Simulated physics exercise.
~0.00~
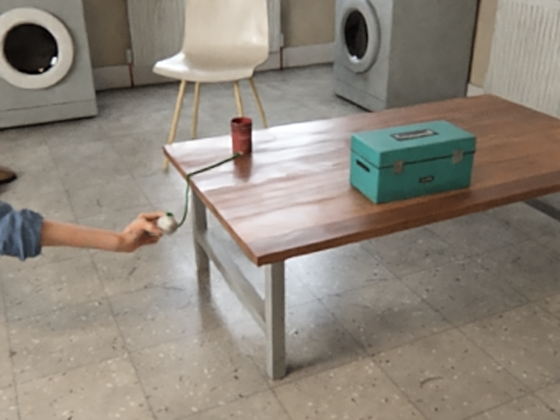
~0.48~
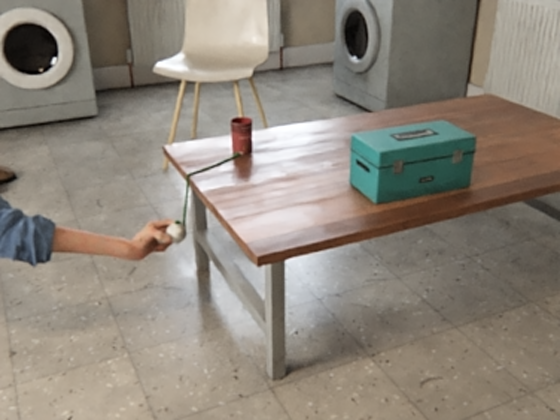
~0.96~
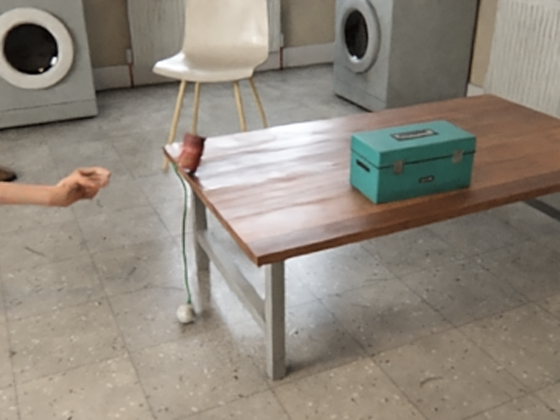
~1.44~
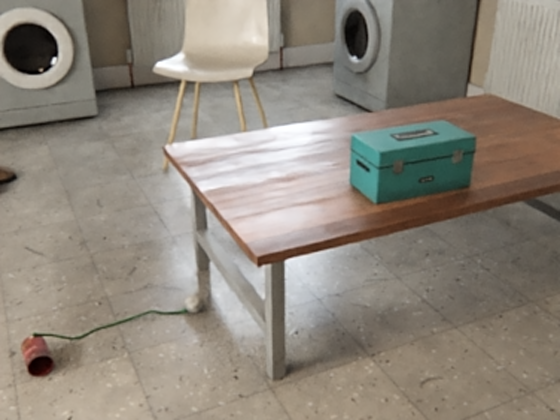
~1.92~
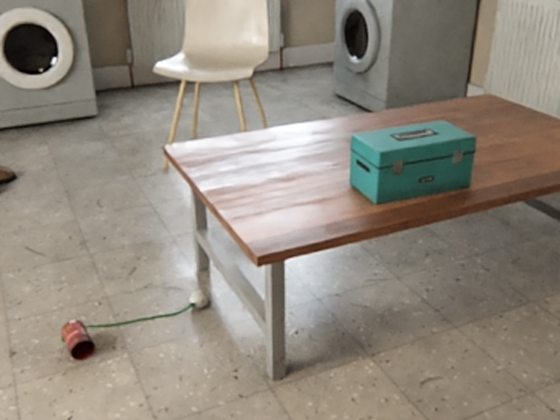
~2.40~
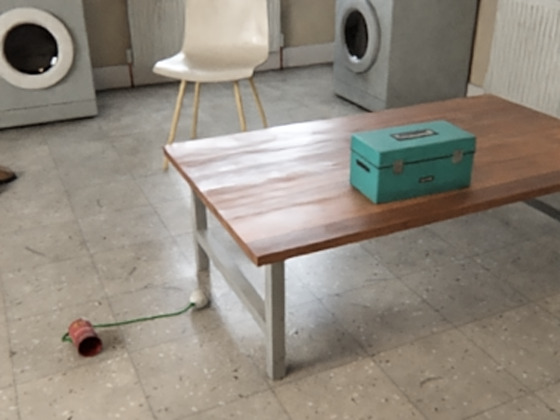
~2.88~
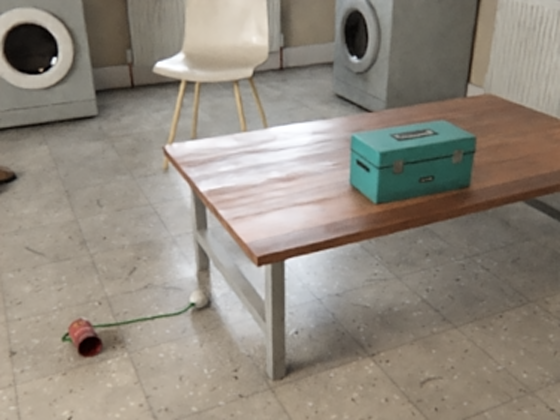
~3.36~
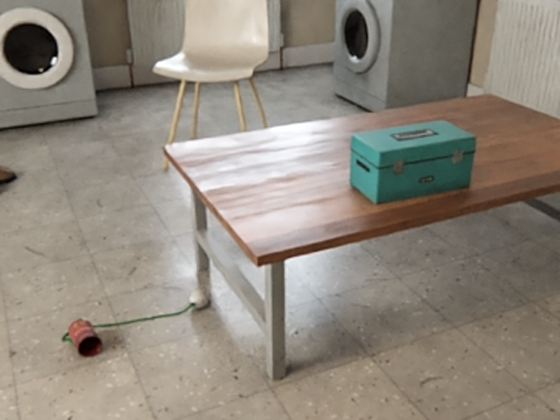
In a room with washing machines, a hand lowers a white ball on a green cord beside a wooden table and lets go; the ball drops, the attached red cup is dragged off the edge, and both end up on the floor while the turquoise toolbox stays put.
